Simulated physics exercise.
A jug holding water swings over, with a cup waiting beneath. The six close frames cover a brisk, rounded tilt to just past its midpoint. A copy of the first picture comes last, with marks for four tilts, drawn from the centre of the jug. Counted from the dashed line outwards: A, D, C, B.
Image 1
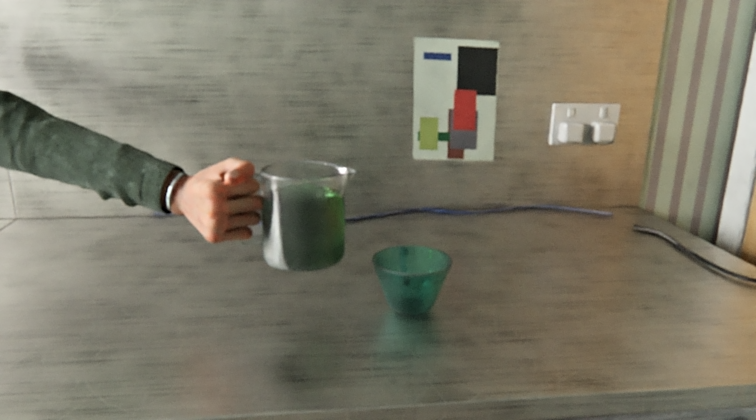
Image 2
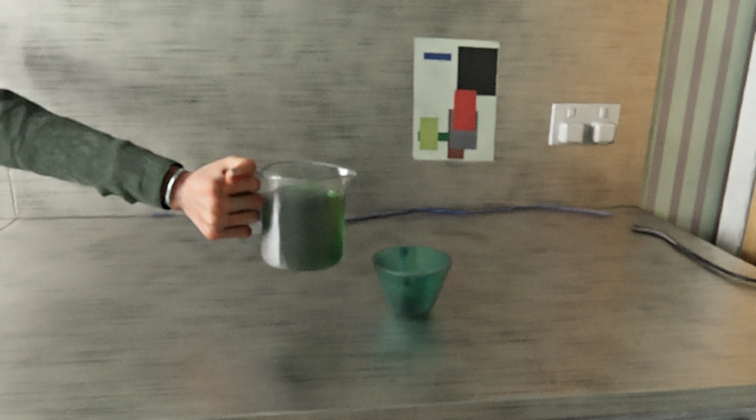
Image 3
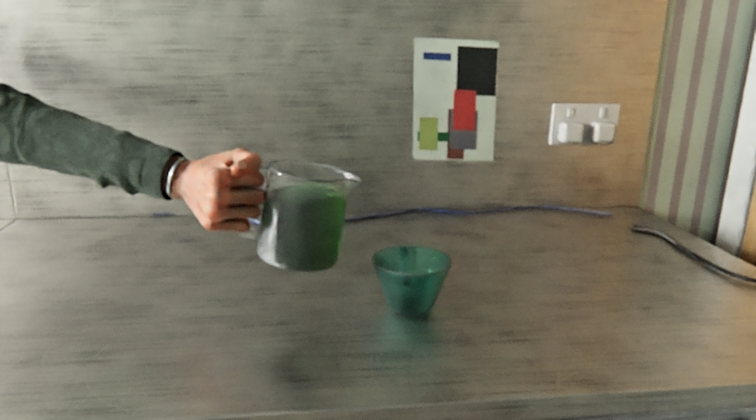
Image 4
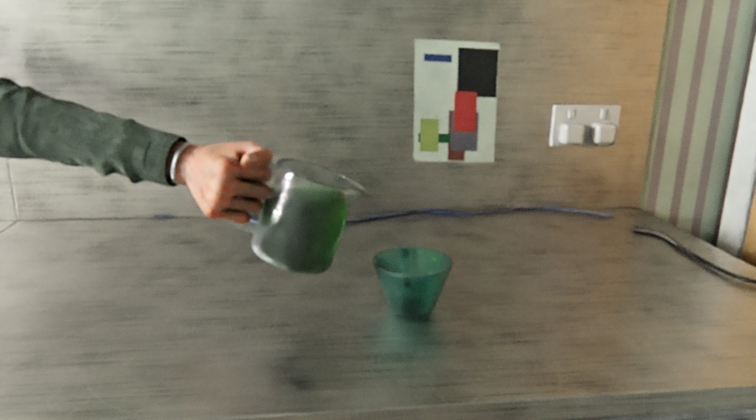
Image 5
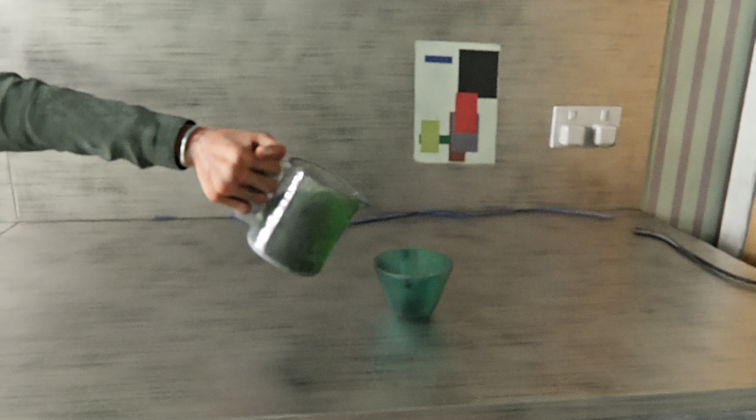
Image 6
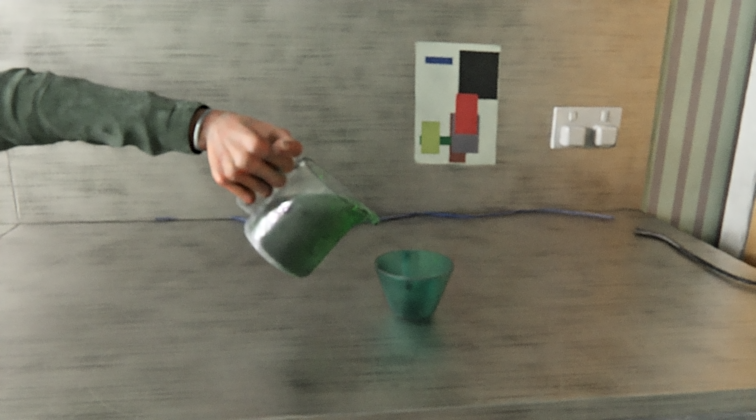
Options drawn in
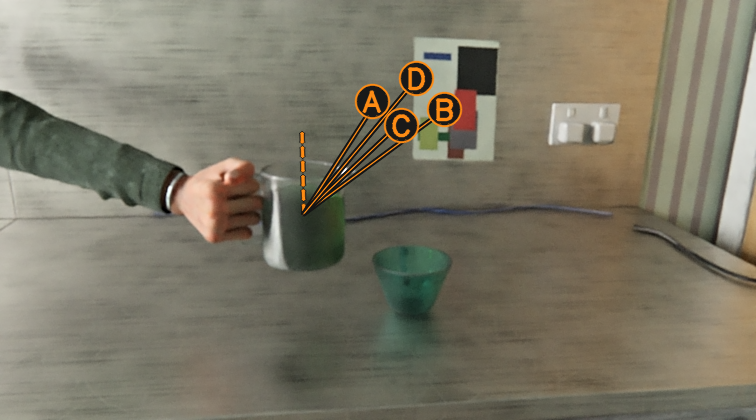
A glass jug of greenish water, held by a hand in a dark green sleeve, tilted steadily to the right above a teal cup on the counter, until water slipped over its lip.
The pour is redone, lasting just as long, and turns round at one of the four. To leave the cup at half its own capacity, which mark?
B is best.
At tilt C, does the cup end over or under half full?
Under.
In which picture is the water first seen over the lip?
Picture 6.
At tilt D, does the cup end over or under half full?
Under half.
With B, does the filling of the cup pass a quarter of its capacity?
Yes.
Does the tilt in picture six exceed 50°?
No, it does not.
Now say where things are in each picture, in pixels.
Upright, lip at (355, 172); rim of the cup round (412, 259); nothing has left yet.
Tipped about 2°, lip at (356, 174); nothing has left yet.
Tipped about 8°, lip at (360, 179); nothing has left yet.
Tipped about 18°, lip at (366, 190); nothing has left yet.
Tipped about 29°, lip at (370, 204); nothing has left yet.
Tipped about 42°, lip at (371, 218); water is over the lip, down to (375, 221).
On the marked copy, A at (365, 117); B at (431, 119); C at (387, 135); D at (406, 91).
With A, the cup ends with about 5 % of what it can hold.
With B, the cup ends with about 49 % of what it can hold.
With C, the cup ends with about 31 % of what it can hold.
With D, the cup ends with about 16 % of what it can hold.
